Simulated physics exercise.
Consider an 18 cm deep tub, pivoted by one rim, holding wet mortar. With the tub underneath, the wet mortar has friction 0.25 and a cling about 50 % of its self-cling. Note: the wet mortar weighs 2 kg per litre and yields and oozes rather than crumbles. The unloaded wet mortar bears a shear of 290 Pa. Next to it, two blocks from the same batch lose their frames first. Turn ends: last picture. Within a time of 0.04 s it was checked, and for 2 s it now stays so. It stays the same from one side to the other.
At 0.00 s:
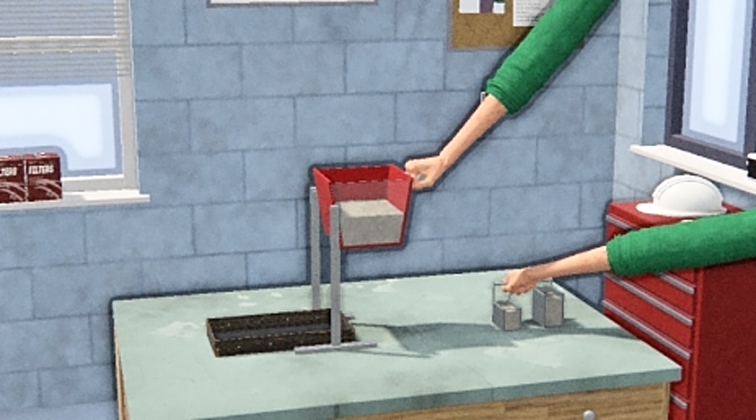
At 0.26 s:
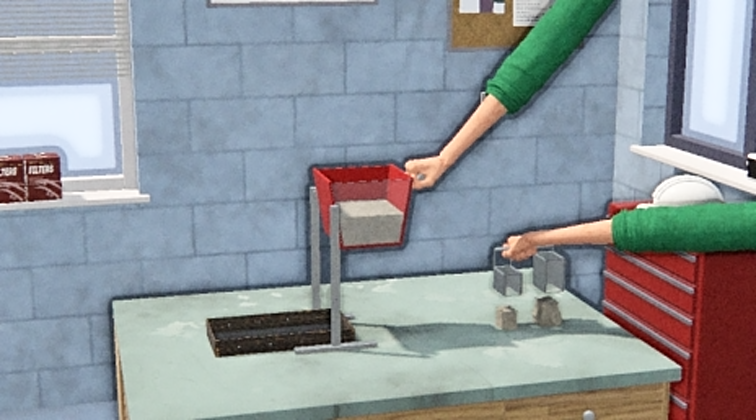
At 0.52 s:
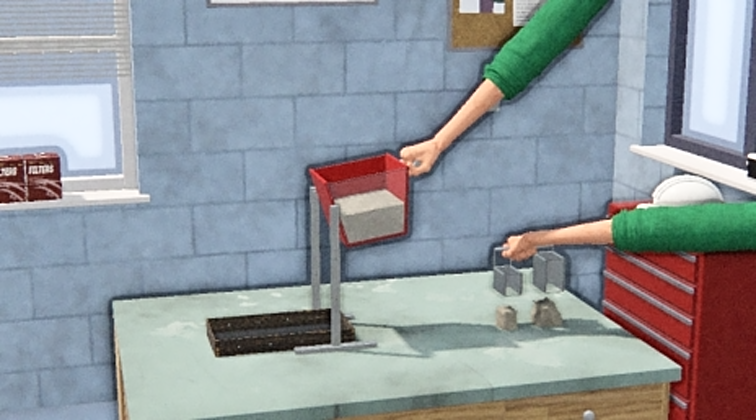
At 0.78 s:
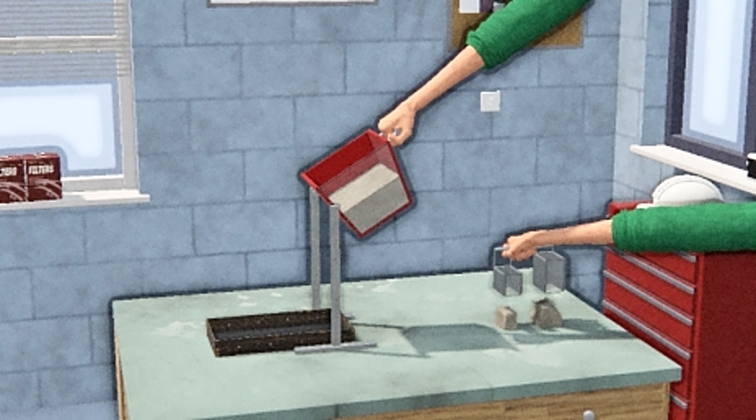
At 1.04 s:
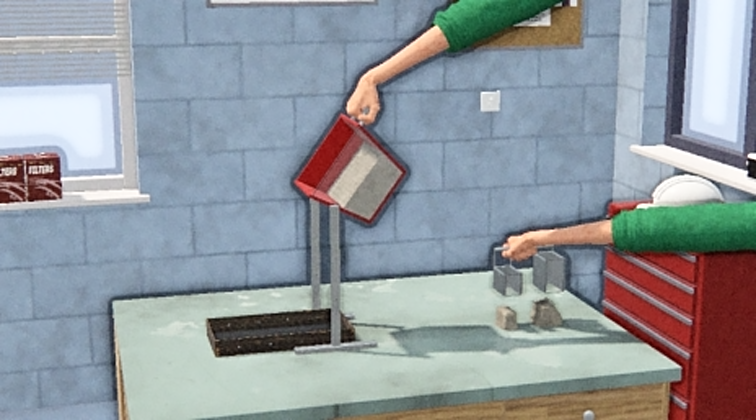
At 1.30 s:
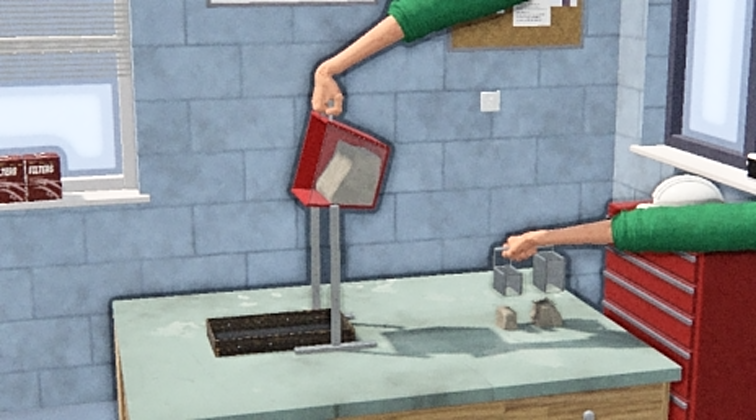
A red tub with clear sides, holding a block of grey wet mortar, hangs on a metal stand above a dark trough in a pale green bench, seen from a fixed, slightly raised view of a blue block-walled workshop. At right, a green-sleeved hand lifts two small clear moulds off grey blocks, which slump slightly, the right one more. Another hand then swings the tub's right side up and leftward, steeply tilting it.
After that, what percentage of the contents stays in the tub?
100 %.
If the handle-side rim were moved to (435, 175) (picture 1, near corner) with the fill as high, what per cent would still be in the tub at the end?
85 %.
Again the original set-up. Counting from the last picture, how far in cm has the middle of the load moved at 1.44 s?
Around 2 centimetres.
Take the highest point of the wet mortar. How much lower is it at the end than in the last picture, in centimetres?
Roughly 4 cm.
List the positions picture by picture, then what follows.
The first picture shows handle-side rim at (410, 179), tilt 0 degrees; highest point of the wet mortar at (372, 215); test blocks 5.6 cm, 8.7 cm high (left to right).
The second picture shows handle-side rim at (410, 179), tilt 0 degrees; highest point of the wet mortar at (372, 215); test blocks 5.5 cm, 7.3 cm high (left to right).
The third picture shows handle-side rim at (406, 167), tilt 8 degrees; highest point of the wet mortar at (401, 203); test blocks 5.5 cm, 6.8 cm high (left to right).
The fourth picture shows handle-side rim at (386, 143), tilt 31 degrees; highest point of the wet mortar at (396, 177); test blocks 5.5 cm, 6.7 cm high (left to right).
The fifth picture shows handle-side rim at (358, 127), tilt 54 degrees; highest point of the wet mortar at (382, 155); test blocks 5.5 cm, 6.7 cm high (left to right).
The sixth picture shows handle-side rim at (328, 124), tilt 75 degrees; highest point of the wet mortar at (357, 152); test blocks 5.5 cm, 6.7 cm high (left to right).
By 1.44 s, the tub is at 75 degrees and holds 100 %.
By 1.61 s, the tub is at 75 degrees and holds 100 %.
By 1.78 s, the tub is at 75 degrees and holds 100 %.
By 1.95 s, the tub is at 75 degrees and holds 100 %.
By 3.30 s, at the end, the tub is at 75 degrees and holds 100 %.
